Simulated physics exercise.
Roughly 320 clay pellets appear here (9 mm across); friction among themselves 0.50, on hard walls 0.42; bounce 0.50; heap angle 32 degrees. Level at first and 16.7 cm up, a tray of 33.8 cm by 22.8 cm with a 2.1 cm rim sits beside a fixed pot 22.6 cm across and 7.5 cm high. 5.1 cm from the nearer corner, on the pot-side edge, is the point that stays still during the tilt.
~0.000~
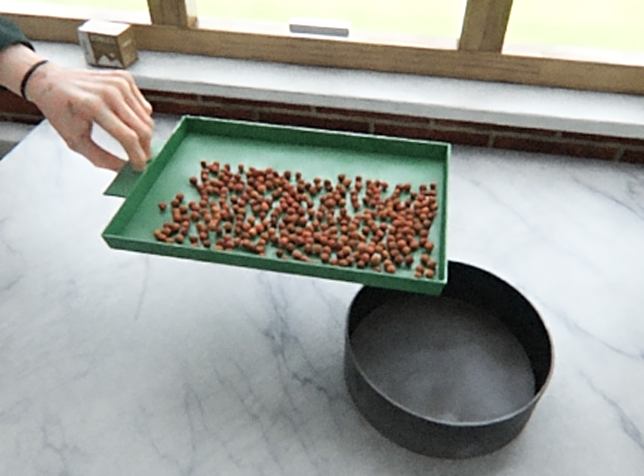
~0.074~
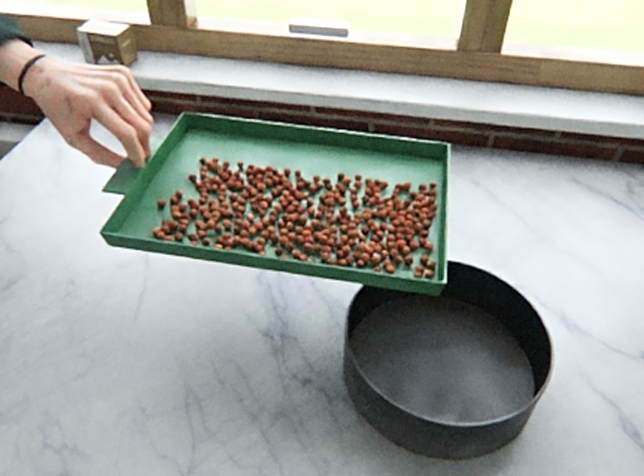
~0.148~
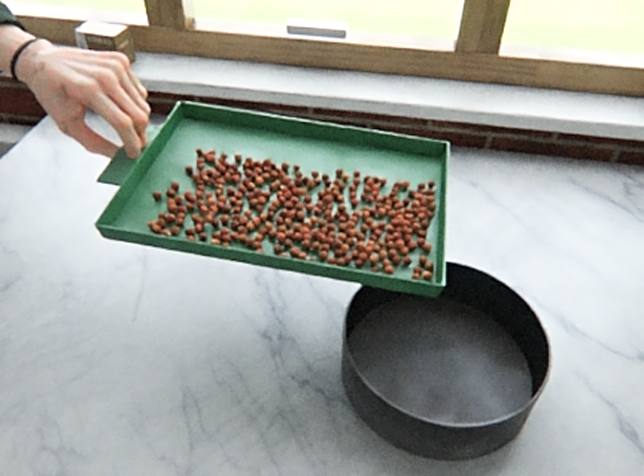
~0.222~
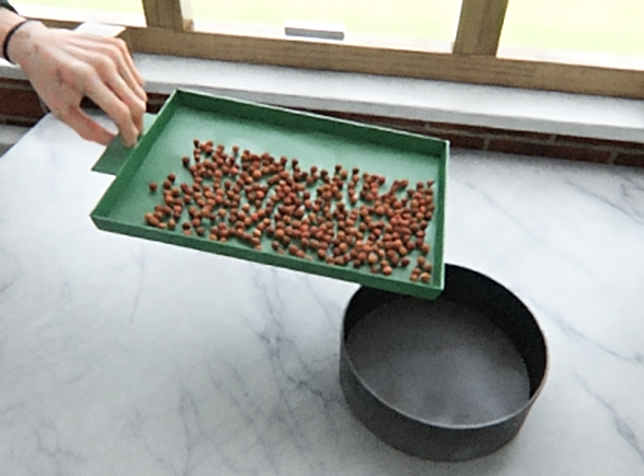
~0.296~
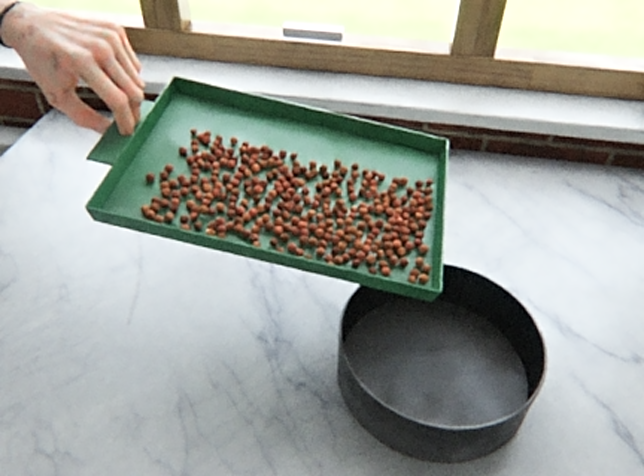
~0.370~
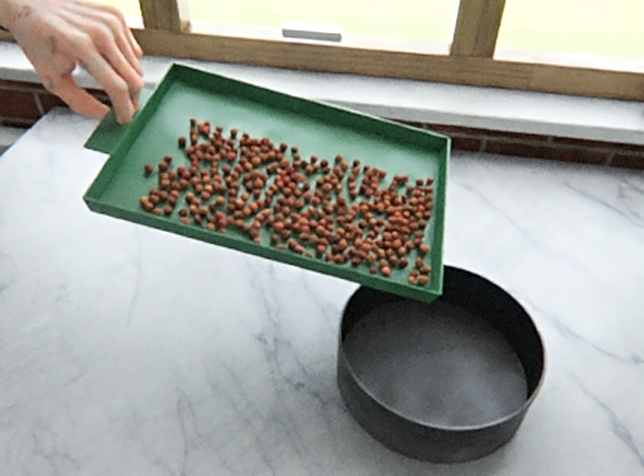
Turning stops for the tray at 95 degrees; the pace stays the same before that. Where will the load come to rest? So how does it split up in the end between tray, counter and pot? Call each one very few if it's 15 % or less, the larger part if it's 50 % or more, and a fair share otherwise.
I'd say tray very few, counter very few, pot the larger part.
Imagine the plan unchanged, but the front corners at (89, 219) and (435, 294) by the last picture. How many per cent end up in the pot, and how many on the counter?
Pot 65, counter 35.
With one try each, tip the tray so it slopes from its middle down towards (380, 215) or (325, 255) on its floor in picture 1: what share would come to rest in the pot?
The share comes to roughly 80 in a hundred, then roughly 60 in a hundred.
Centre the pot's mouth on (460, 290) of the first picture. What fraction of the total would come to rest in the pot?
The share would be some 70 per cent.
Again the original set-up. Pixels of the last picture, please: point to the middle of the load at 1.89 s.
Look about (418, 223) in the last view.
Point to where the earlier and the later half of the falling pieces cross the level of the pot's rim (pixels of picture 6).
The first half passes near (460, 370) and the second half near (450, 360).
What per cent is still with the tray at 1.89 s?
Of the load, some 100 percent.
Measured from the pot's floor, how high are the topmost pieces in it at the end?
Roughly 2.5 cm up.
Then, at 1.28 s, tilt 51 degrees; the tray holds 100 %, the pot 0 %.
Then, at 1.89 s, tilt 77 degrees; the tray holds 100 %, the pot 0 %.
After 2.54 s, tilt 95 degrees; the tray holds 5 %, the pot 90 %.
By 3.3 s all is still; tray 0 %, counter 0 %, pot 100 %.
